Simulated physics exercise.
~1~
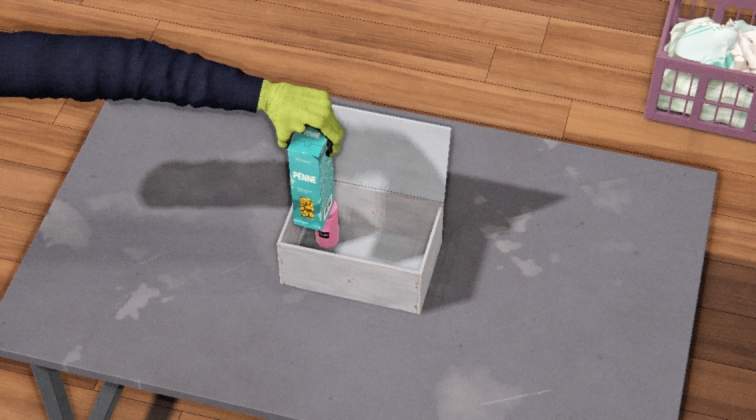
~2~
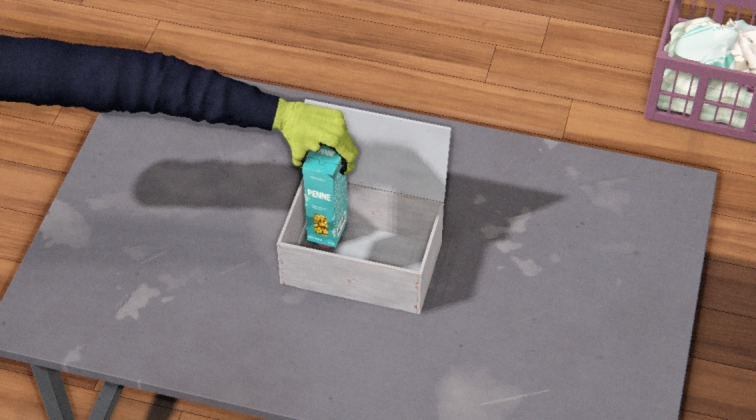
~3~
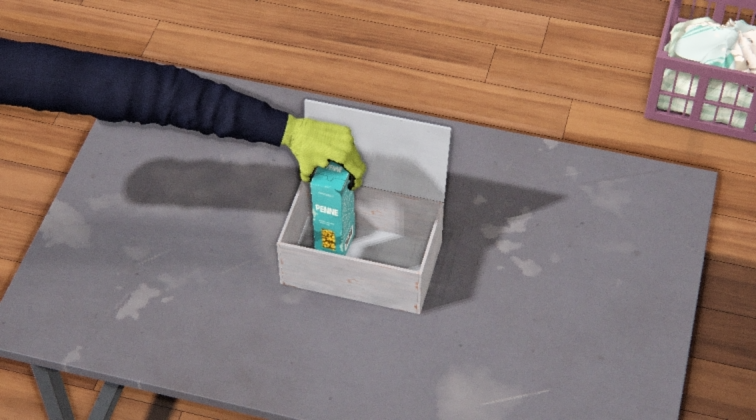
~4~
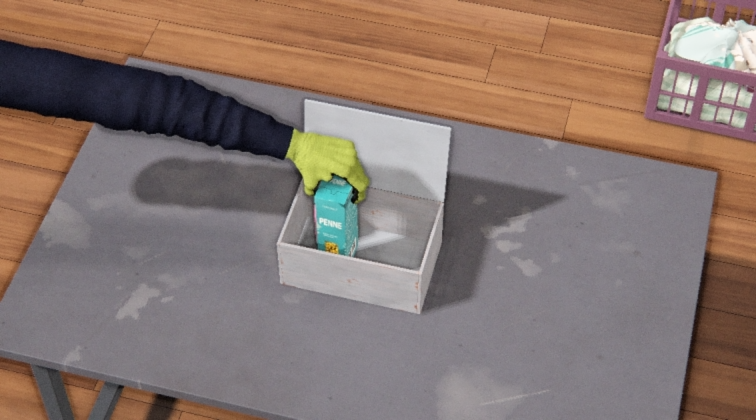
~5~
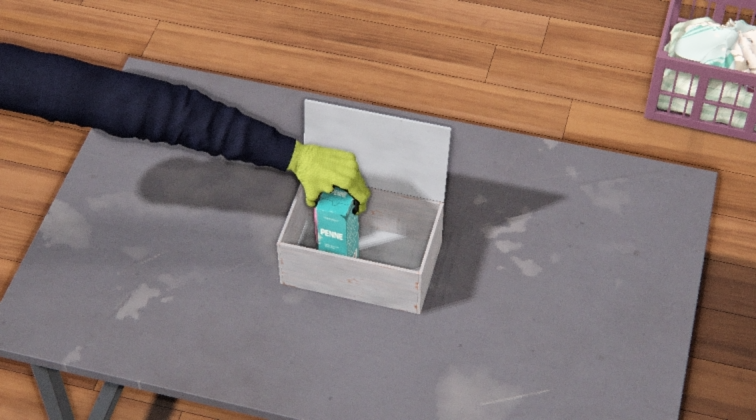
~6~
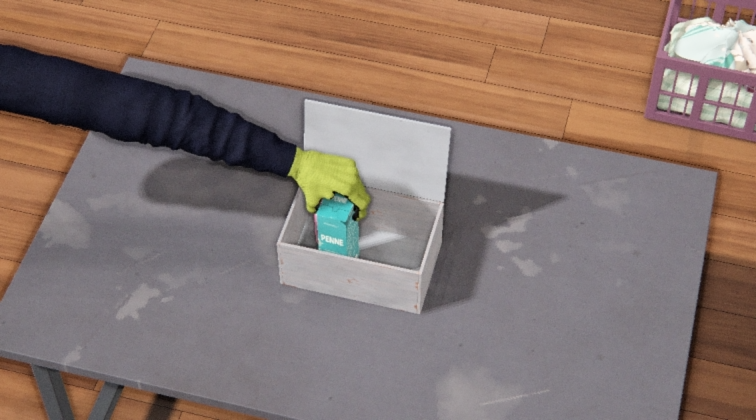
On a grey table, a gloved hand lowering a turquoise carton into a small open white box, hiding a pink shaker from view.
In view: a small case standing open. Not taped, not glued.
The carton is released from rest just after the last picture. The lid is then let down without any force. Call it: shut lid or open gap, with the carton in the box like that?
Open gap.
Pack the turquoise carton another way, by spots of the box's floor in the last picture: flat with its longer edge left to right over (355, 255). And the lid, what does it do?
Lid down.
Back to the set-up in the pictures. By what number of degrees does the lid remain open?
The answer is about 45 degrees.
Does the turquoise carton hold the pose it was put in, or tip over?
The turquoise carton keeps its pose.
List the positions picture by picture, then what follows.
The first picture shows still above its spot; turquoise carton (312, 178); pink shaker (327, 223).
The second picture shows still above its spot; turquoise carton (326, 195).
The third picture shows still above its spot; turquoise carton (334, 210).
The fourth picture shows still above its spot; turquoise carton (337, 223).
The fifth picture shows still above its spot; turquoise carton (338, 234).
The sixth picture shows put in, still held; turquoise carton (339, 239).
Then, 1.40 s after the last picture, lid 72° above the rim.
Then, 2.20 s after the last picture, lid 45° above the rim.
At rest, lid 46° above the rim; both in place. Seen from the same camera at the end, turquoise carton near (339, 239).
